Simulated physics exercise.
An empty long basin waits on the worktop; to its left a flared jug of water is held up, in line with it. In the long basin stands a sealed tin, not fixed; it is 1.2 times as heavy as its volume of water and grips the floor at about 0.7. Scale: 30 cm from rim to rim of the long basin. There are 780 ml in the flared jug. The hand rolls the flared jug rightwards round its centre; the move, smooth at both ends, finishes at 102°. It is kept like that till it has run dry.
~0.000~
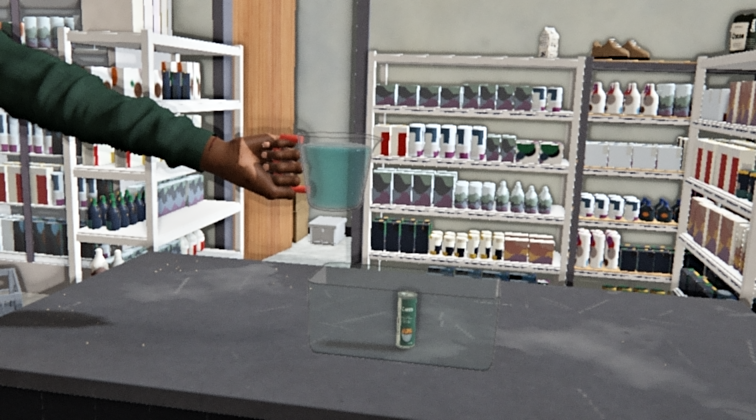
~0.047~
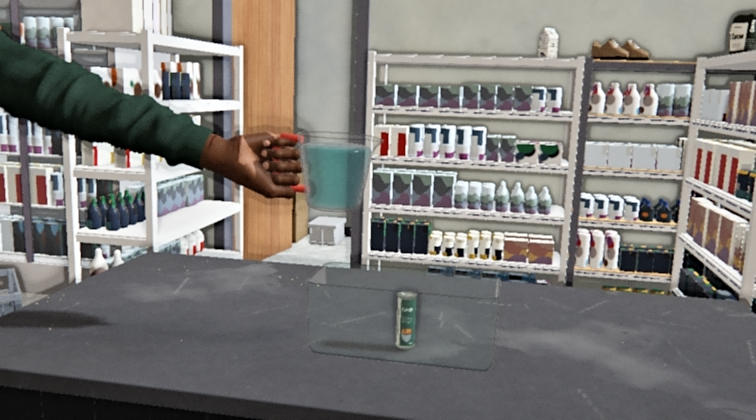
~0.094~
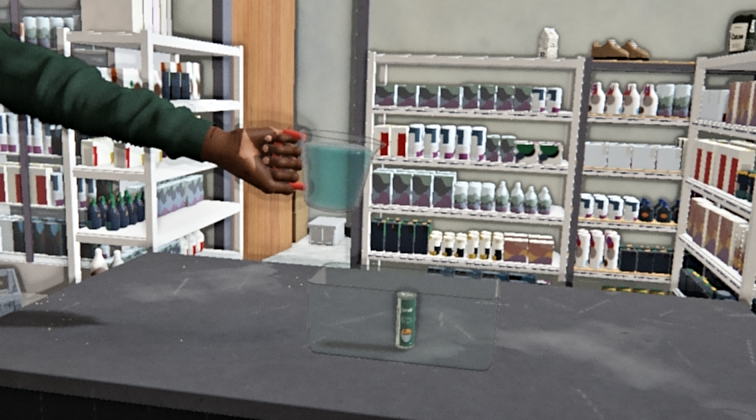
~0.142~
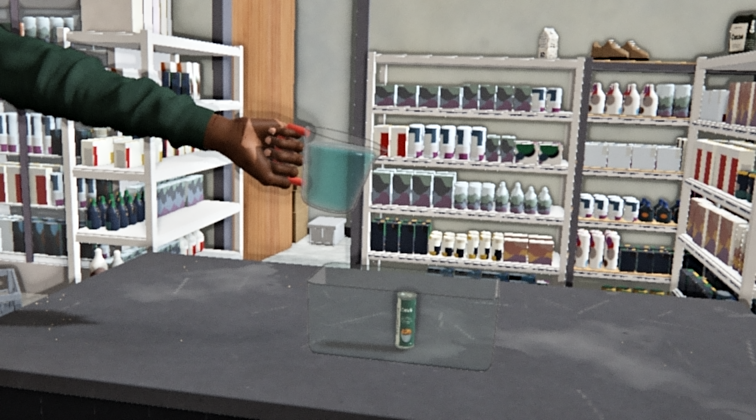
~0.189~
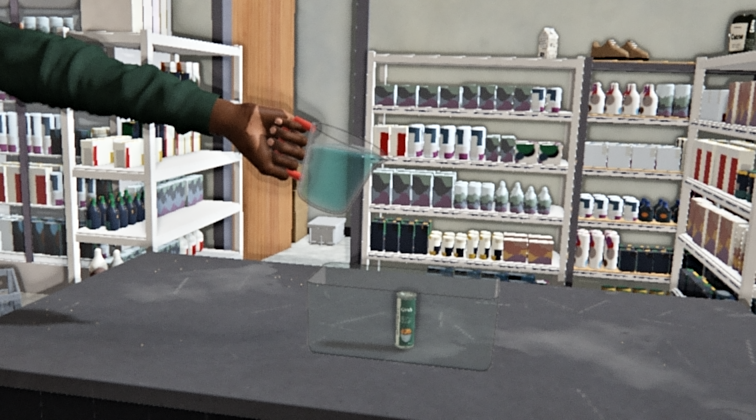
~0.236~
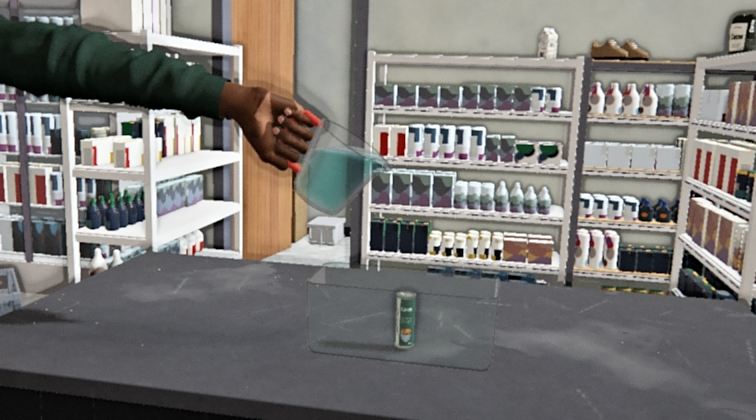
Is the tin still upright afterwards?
The tin remains upright.
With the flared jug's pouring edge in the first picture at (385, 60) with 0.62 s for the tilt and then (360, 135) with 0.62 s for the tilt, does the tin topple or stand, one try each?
First it keeps standing; then it goes over.
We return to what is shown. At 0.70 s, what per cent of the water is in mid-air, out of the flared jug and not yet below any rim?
Near 18 in a hundred.
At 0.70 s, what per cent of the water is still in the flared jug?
Near 9 in a hundred.
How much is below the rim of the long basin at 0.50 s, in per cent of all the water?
About 18 per cent.
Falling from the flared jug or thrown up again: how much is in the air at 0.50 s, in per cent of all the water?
About 34 per cent.
After 0.50 s the tilt is 93° and 47 per cent is still to pour; the tin stands where it began.
After 0.70 s the tilt is 102° and 9 per cent is still to pour; the tin stands where it began.
After 0.90 s the tilt is 102° and 1 per cent is still to pour; the tin stands where it began.
After 1.12 s the tilt is 102° and 0 per cent is still to pour; the tin stands where it began.
In the end the tin stands where it began.
